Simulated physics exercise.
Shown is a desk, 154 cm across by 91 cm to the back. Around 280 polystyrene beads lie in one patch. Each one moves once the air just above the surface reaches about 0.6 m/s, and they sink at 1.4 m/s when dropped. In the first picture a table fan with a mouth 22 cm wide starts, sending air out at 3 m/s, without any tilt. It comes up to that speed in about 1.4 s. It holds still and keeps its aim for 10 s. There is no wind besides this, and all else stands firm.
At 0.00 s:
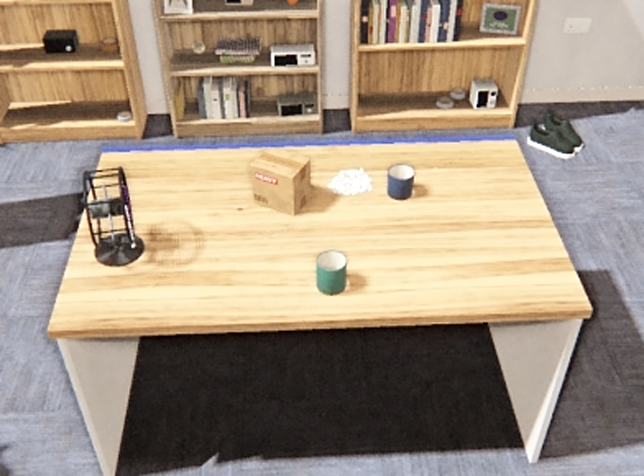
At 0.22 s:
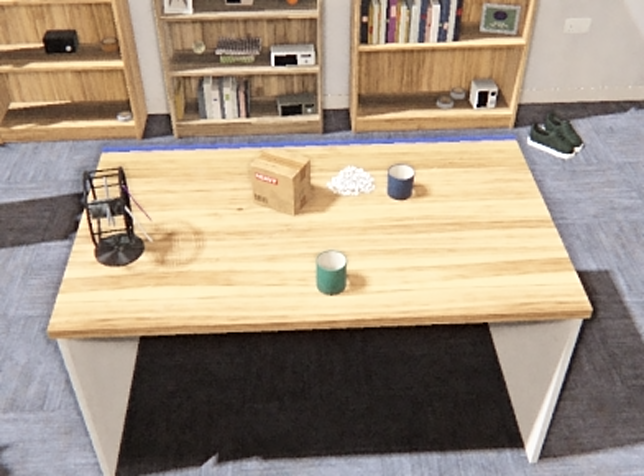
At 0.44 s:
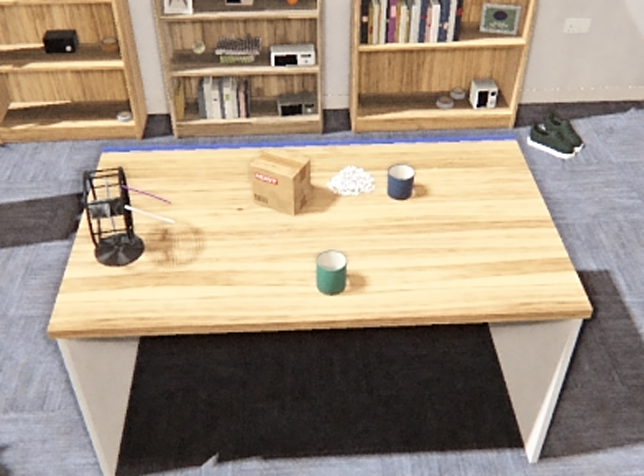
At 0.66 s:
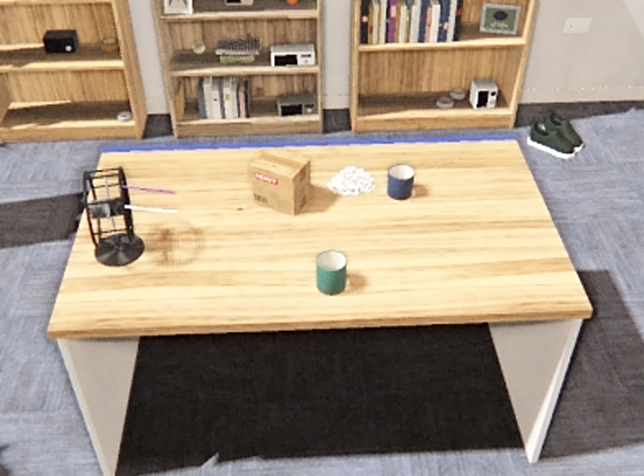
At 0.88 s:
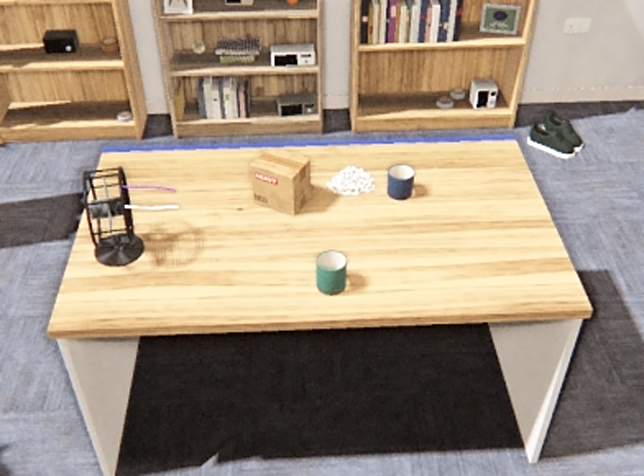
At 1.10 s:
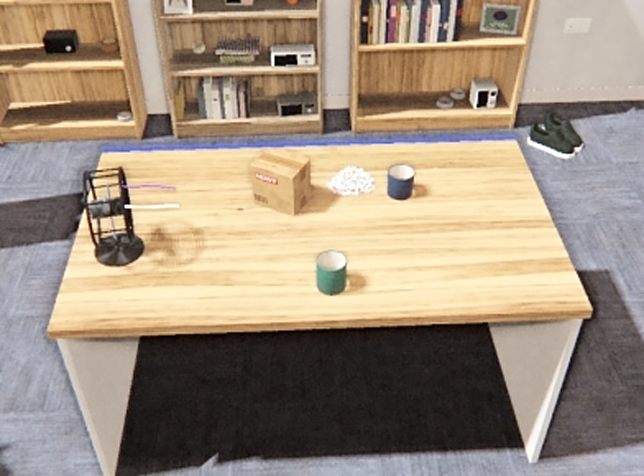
Thin ribbons on the black table fan at the left of the wooden desk lift and stream out to the right, wavering slightly as they stay raised. Beyond them, the pile of white beads between the cardboard box and the blue mug stays still, as does the green mug.
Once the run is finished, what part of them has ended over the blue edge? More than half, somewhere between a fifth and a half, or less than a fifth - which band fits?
The share does not reach one fifth.
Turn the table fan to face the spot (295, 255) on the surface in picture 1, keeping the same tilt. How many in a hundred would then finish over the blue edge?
Then about 0 per cent.
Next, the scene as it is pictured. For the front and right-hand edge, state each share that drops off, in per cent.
About 0 % front, about 50 % right-hand.
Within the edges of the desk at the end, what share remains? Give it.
Near 50 %.
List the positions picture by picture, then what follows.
The middle of the polystyrene beads is near (352, 183), none has stirred yet and the mouth of the table fan is at (109, 208), in the first frame.
The middle of the polystyrene beads is near (352, 183), none has stirred yet and the blue edge is centred on (311, 142), in the second frame.
The middle of the polystyrene beads is near (352, 183), none has stirred yet, the top of a mug is at (401, 171) and the top of a box is at (281, 161), in the third frame.
The middle of the polystyrene beads is near (352, 183) and none has stirred yet, in the fourth frame.
The middle of the polystyrene beads is near (352, 183) and none has stirred yet, in the fifth frame.
The middle of the polystyrene beads is near (352, 183) and none has stirred yet, in the sixth frame.
After 2.0 s, 0 % are over the blue edge; the middle of those still in play is near (348, 180); 4 % have settled or left.
After 3.2 s, 0 % are over the blue edge; the middle of those still in play is near (354, 185); 11 % have settled or left.
After 5.5 s, 0 % are over the blue edge; the middle of those still in play is near (357, 187); 26 % have settled or left.
After 10.0 s, at the end, 0 % are over the blue edge; the middle of those still in play is near (356, 179).
